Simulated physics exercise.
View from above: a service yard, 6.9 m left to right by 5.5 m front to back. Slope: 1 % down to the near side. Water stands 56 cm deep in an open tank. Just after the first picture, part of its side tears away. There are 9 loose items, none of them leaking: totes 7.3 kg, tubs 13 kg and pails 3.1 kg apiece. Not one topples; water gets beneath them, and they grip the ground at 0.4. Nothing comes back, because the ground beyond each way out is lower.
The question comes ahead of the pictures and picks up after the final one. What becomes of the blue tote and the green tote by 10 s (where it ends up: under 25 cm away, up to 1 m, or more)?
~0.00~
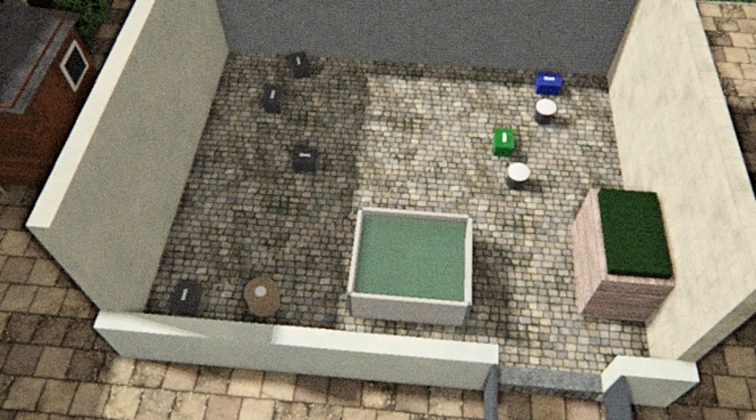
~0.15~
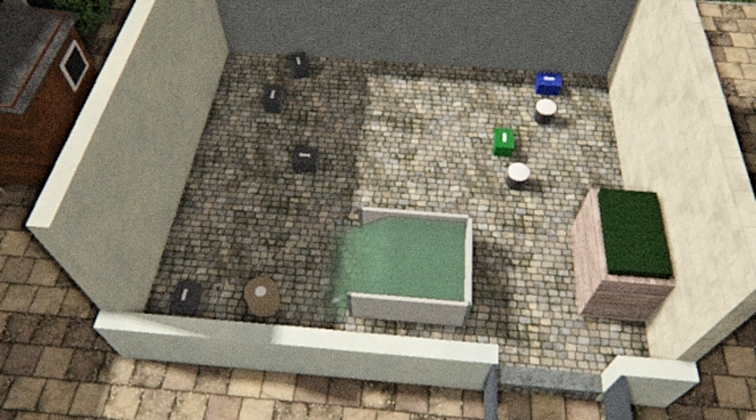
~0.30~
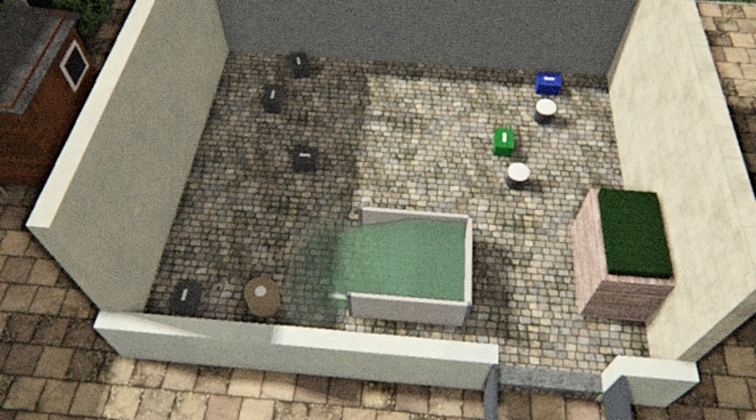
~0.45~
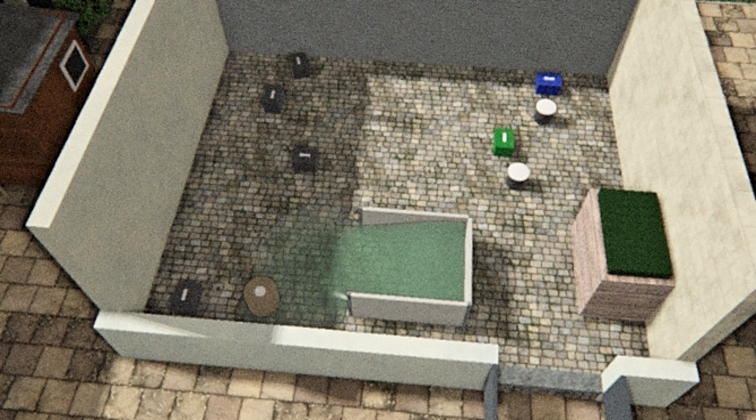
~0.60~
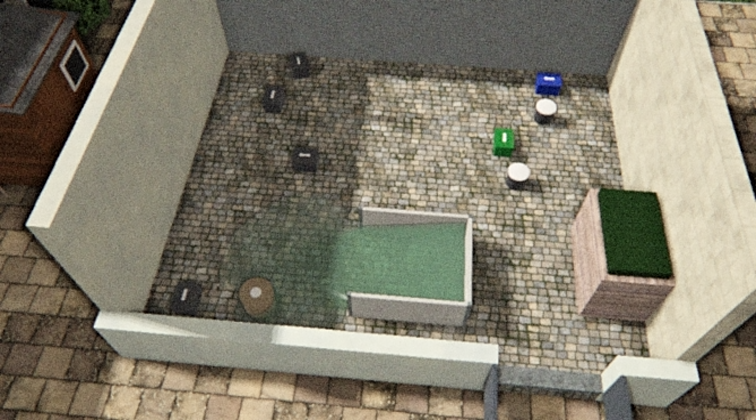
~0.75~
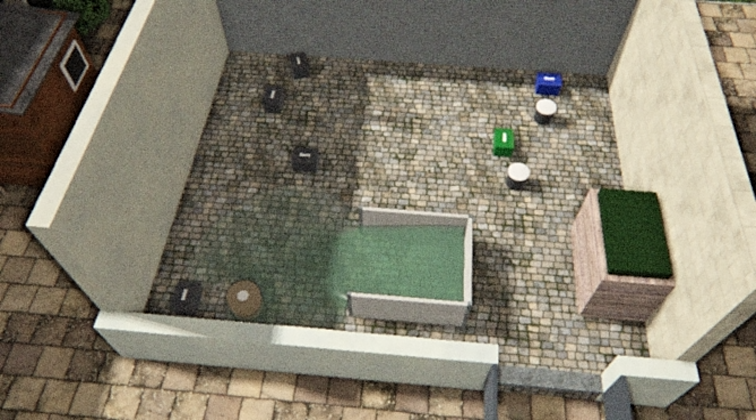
At the end, the blue tote ought to stand firm; the green tote ought to stand firm.
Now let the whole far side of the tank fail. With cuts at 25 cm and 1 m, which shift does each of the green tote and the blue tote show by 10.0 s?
Log: Green tote large displacement; blue tote large displacement.
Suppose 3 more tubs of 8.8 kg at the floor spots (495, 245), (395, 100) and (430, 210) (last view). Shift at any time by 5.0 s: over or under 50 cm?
Answers, first to last: Not exceeding, not exceeding, not exceeding.
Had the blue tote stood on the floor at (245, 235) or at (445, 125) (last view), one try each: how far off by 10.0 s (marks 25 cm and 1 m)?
Results, in order: Borne far off, then essentially stationary.
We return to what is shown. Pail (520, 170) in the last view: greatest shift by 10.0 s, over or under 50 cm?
Within.
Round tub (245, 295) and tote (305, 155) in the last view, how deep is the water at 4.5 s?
Close to 9 and 4 centimetres.
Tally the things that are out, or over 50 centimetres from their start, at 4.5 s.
At that time I count 2.
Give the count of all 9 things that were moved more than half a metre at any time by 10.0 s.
6.
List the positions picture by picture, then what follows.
The blue tote at (549, 79), on the bottom; the green tote at (505, 138) rests on the ground; water covers 1.9 m2; 0 of 9 have shifted, in the first picture.
The blue tote at (549, 79) rests on the ground; the green tote at (505, 138) rests on the ground; 2.6 m2 under water; 0 of 9 have shifted, in the second picture.
The blue tote at (549, 79) rests on the ground; the green tote at (505, 138) rests on the ground; water covers 3.5 m2; 0 of 9 have shifted, in the third picture.
The blue tote at (549, 79) rests on the ground; the green tote at (505, 138) rests on the ground; 4.5 m2 under water; 0 of 9 have shifted, in the fourth picture.
The blue tote at (549, 79), on the bottom; the green tote at (505, 138), on the bottom; water covers 5.7 m2; 1 of 9 have shifted, in the fifth picture.
The blue tote at (549, 79), on the bottom; the green tote at (505, 138), on the bottom; 6.8 m2 under water; 1 of 9 have shifted, in the sixth picture.
After 2.0 s the blue tote is near (549, 79), 0.0 m from its start, aground; the green tote is near (505, 138), 0.0 m from its start, aground; 0 of 9 are out; 2 afloat.
After 4.5 s the blue tote is near (549, 79), 0.0 m from its start, aground; the green tote is near (505, 138), 0.0 m from its start, aground; 0 of 9 are out; 2 afloat.
After 7.0 s the blue tote is near (549, 79), 0.0 m from its start, aground; the green tote is near (505, 138), 0.0 m from its start, aground; 0 of 9 are out; 0 afloat.
After 10.0 s the blue tote is near (549, 79), 0.0 m from its start, aground; the green tote is near (505, 138), 0.0 m from its start, aground; 0 of 9 are out; 0 afloat.
